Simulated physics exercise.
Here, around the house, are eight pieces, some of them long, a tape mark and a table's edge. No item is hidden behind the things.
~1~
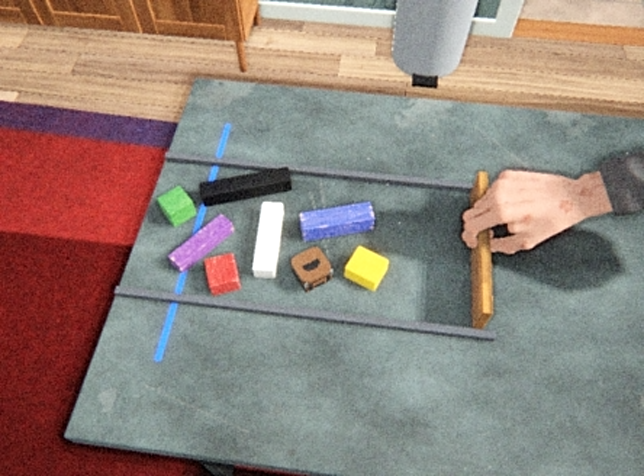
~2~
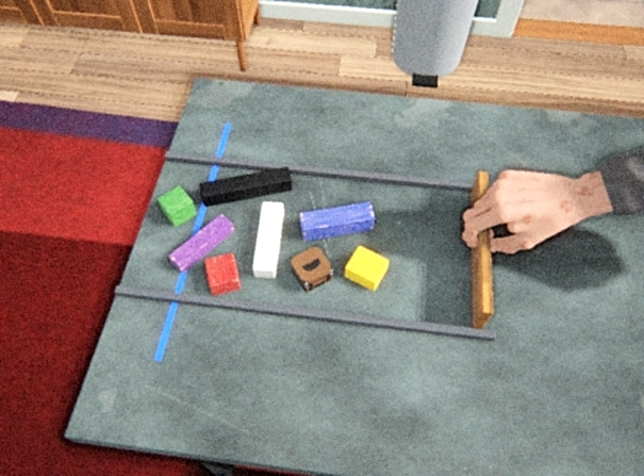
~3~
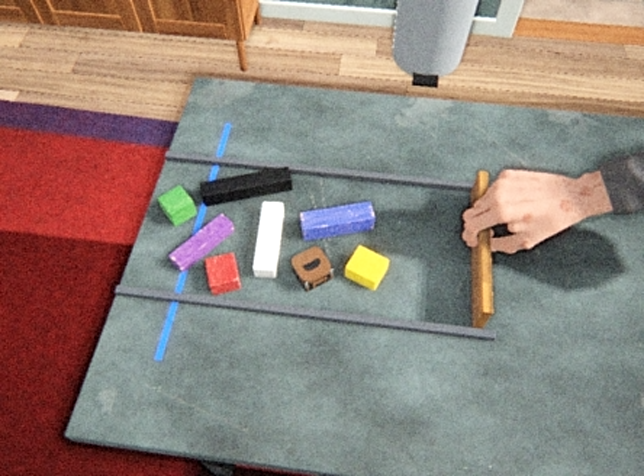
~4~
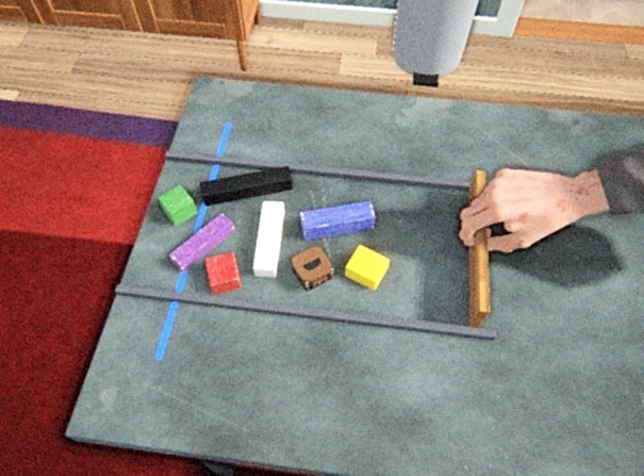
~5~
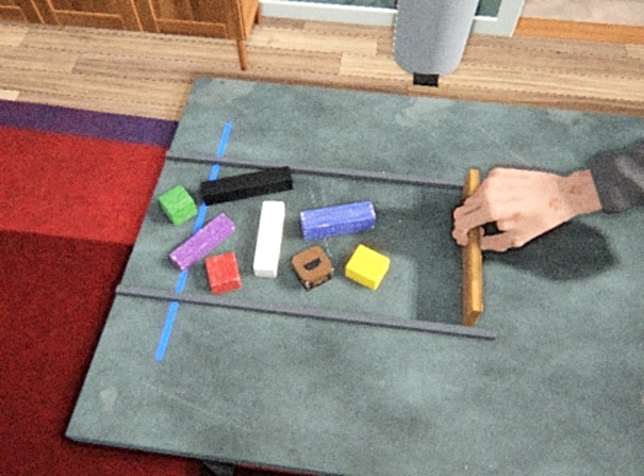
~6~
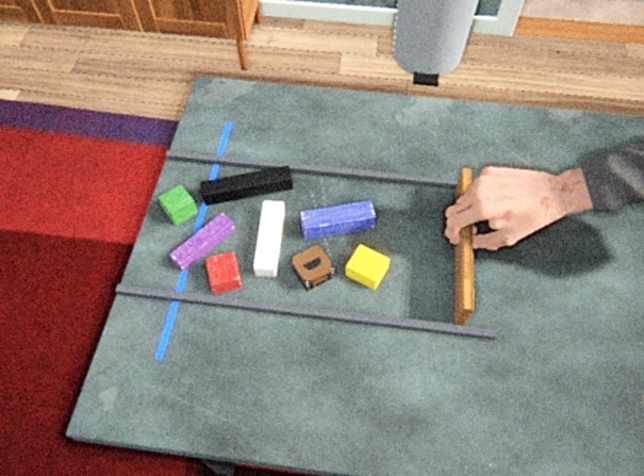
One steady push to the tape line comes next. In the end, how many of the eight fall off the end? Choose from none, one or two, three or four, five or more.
Final count: Three or four.
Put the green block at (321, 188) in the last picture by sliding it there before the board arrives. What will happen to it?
Result: The green block remains aboard.
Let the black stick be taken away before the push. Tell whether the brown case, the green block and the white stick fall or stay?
So the brown case keeps its place, the green block goes down and the white stick goes down.
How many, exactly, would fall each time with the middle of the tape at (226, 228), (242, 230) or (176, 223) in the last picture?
Per try: 2; 1; 6.
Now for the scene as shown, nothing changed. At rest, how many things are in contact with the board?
It is in contact with 4.
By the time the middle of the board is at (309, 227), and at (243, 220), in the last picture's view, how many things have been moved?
Tally at point one: 6; at point two: 8.
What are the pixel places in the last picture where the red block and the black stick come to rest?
One ends up near (165, 276) and the other near (166, 175).
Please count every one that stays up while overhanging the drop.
Result: 3.
Early on, none off yet; green block at rest near (178, 205); purple bar at rest near (203, 242); red block at rest near (224, 273).
A while later, none off yet; green block at rest near (178, 205); purple bar travelled a little near (188, 243); red block travelled about its own width near (202, 274).
Further along, none off yet; green block leaning a little near (133, 200); purple bar travelled about its own width near (135, 243); red block travelled about its own width near (191, 278).
Finally, the number that fall off is three or four; lost, white stick, purple bar and green block.
